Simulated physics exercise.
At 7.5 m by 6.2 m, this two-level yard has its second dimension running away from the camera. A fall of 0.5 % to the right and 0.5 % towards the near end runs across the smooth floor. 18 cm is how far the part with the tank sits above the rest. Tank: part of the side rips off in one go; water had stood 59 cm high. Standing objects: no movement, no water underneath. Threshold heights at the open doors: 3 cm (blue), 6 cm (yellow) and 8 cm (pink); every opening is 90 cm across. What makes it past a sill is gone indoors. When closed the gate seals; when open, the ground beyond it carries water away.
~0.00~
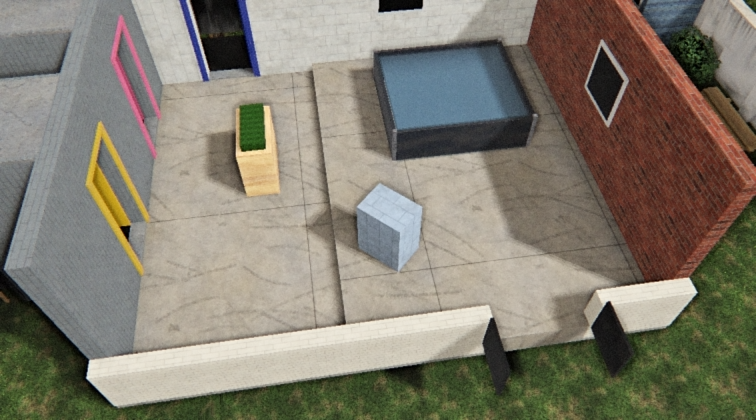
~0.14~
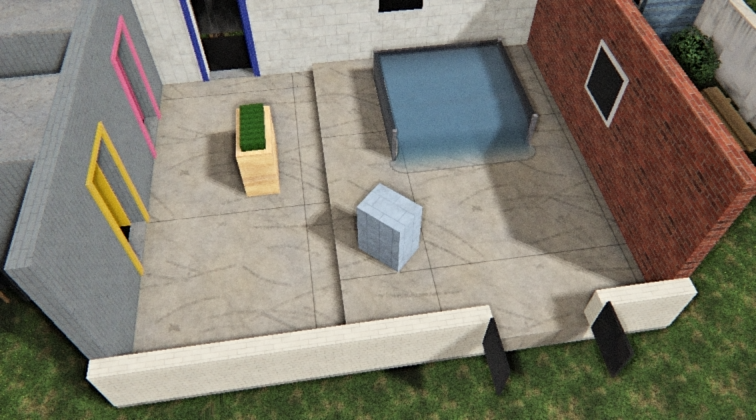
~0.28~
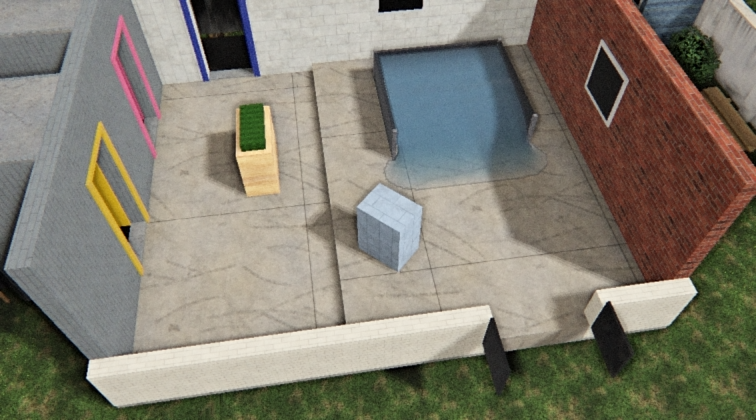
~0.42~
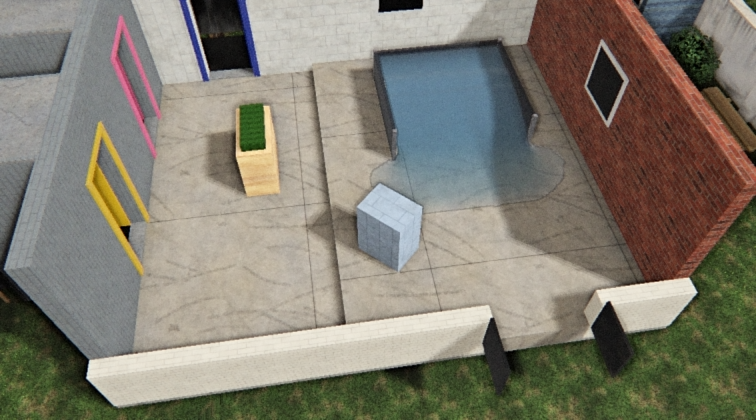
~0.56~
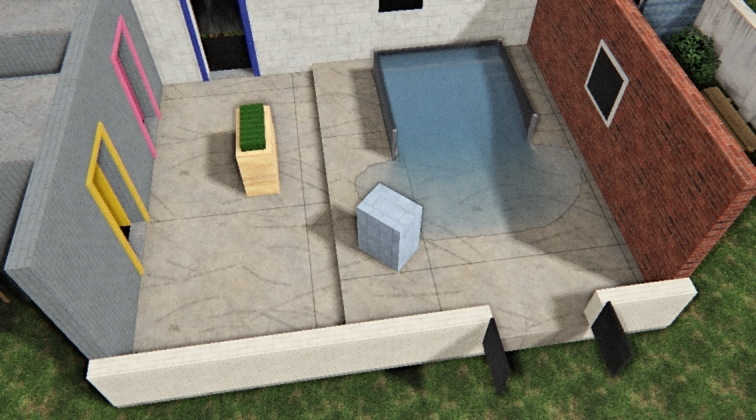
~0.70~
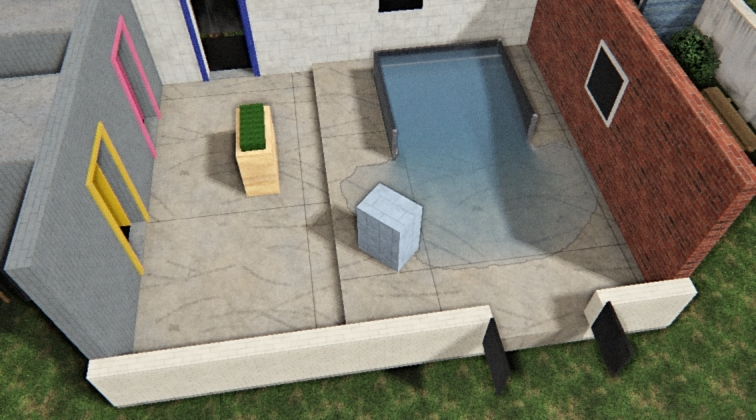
A large dark tank of water in a walled yard lost its near side, and the water poured out across the stone floor, spreading towards the near end and around a pale blue block.
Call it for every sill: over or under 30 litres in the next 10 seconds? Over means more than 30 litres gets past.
Blue door: Under, yellow door: Under, pink door: Under.
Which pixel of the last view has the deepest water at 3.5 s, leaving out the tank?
Roughly at pixel (514, 308).
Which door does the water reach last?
The blue door.
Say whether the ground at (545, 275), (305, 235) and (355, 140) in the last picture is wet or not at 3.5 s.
In that order: Under water, under water, not reached.
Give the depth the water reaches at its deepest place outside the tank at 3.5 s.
About 28 cm at most.
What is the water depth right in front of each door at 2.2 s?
Readings (cm): Blue = 0; yellow = 0; pink = 0.
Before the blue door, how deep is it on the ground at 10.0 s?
The depth there is near 4.0 cm.
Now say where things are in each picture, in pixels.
The first picture shows still water, 59 cm deep, in the tank at (451, 86).
In the second picture, water pours out at (462, 142) and has run 1.3 m, to (532, 147); deepest outside 26 cm, 59 cm at the tank's back.
In the third picture, water pours out at (462, 144) and has run 1.4 m, to (542, 162); deepest outside 29 cm, 59 cm at the tank's back.
In the fourth picture, the front is at (556, 179), 1.7 m from the gap at (462, 145); 3.3 m2 of floor is under water; 59 cm left at the back of the tank.
In the fifth picture, the front is at (567, 203), 2.0 m from the gap at (462, 145); 5.2 m2 of floor is under water; 56 cm left at the back of the tank.
In the sixth picture, the front is at (565, 241), 2.4 m from the gap at (462, 145); 7.1 m2 of floor is under water; 50 cm left at the back of the tank.
After 1.4 s water covers 30 % of the floor and is deepest (28 cm) near (456, 328); blue door not reached, yellow door not reached, pink door not reached.
After 2.2 s water covers 35 % of the floor and is deepest (38 cm) near (637, 303); blue door not reached, yellow door not reached, pink door not reached.
After 3.5 s water covers 50 % of the floor and is deepest (28 cm) near (514, 308); blue door not reached, yellow door not reached, pink door not reached.
After 6.0 s water covers 60 % of the floor and is deepest (12 cm) near (649, 301); blue door not reached, yellow door 7 cm at the sill, 2 L in, pink door not reached.
After 10.0 s water covers 85 % of the floor and is deepest (7 cm) near (144, 377); blue door 4 cm at the sill, 0 L in, yellow door 5 cm at the sill, 4 L in, pink door 3 cm at the sill, 0 L in.
